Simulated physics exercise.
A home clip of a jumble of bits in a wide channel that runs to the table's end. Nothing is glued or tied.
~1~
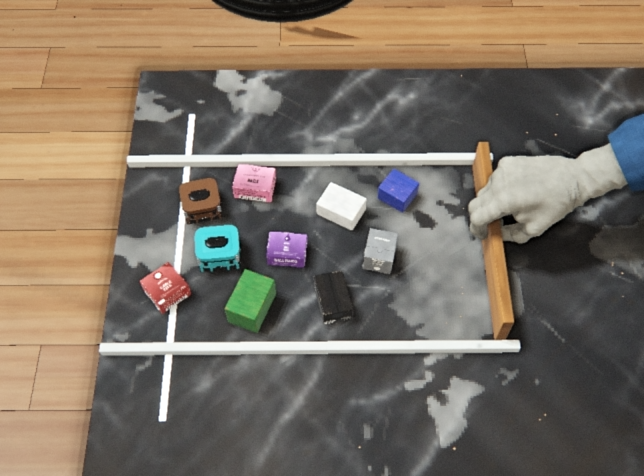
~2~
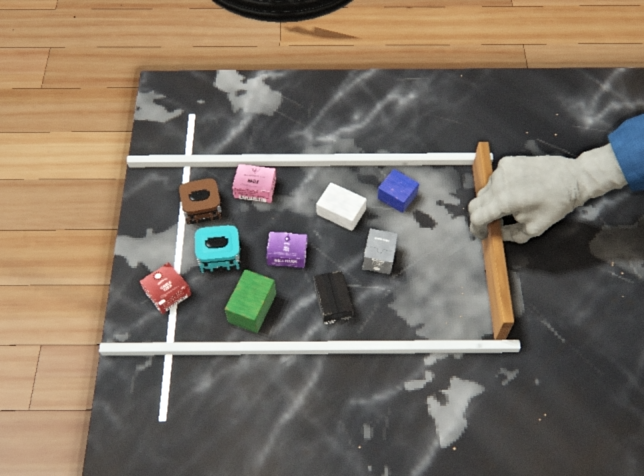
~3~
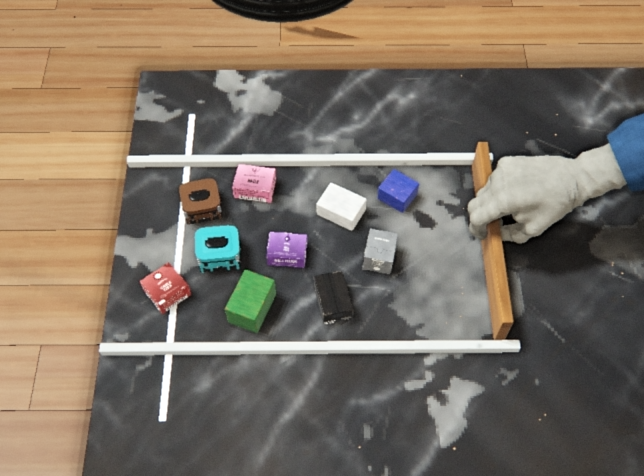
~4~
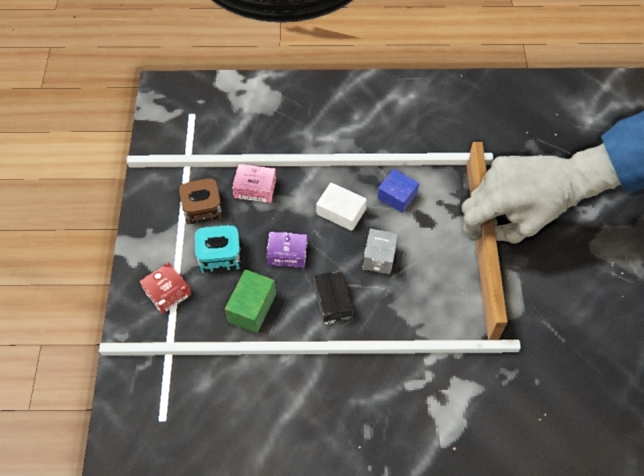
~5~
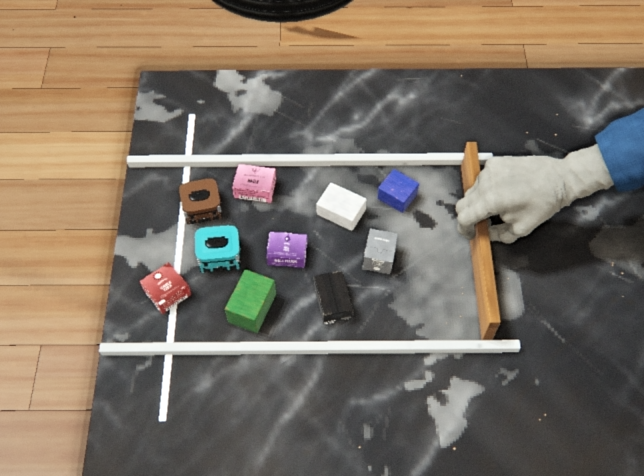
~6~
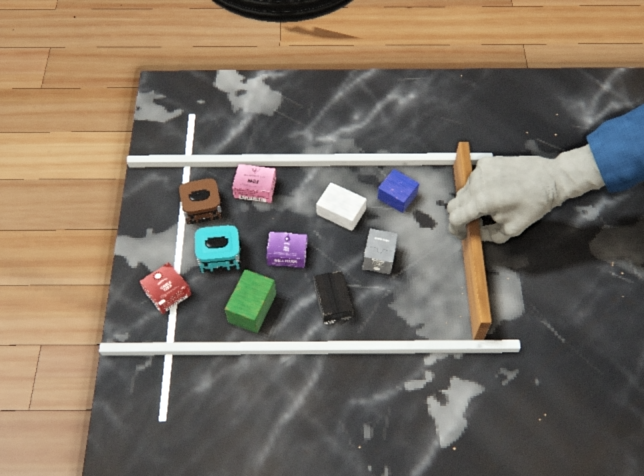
A gloved hand sliding a wooden board slightly left between white rails, while the colourful boxes and blocks stay still.
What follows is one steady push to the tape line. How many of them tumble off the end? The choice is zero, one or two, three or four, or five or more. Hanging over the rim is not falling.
Outcome: The number that fall off is one or two.
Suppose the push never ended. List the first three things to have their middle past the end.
They are the turquoise case, the red box, the brown case.
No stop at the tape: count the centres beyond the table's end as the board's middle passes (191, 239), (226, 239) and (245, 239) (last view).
Place by place, 2, 0 and 0.
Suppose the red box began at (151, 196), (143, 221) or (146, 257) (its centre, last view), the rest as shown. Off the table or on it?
In that order, it comes down; tumbles off; goes over.
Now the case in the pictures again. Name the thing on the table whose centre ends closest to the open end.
The brown case.
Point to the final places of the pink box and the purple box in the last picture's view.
The pink box stops around (138, 178); the purple box around (129, 253).
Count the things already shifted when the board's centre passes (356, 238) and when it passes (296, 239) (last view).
At the one place 3, at the other 8.
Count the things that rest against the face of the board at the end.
The number is 4.
Soon after, none off yet; red box at rest near (166, 288); brown case at rest near (201, 201); turquoise case at rest near (218, 249).
At rest, the number that fall off is one or two; fallen, turquoise case and red box.
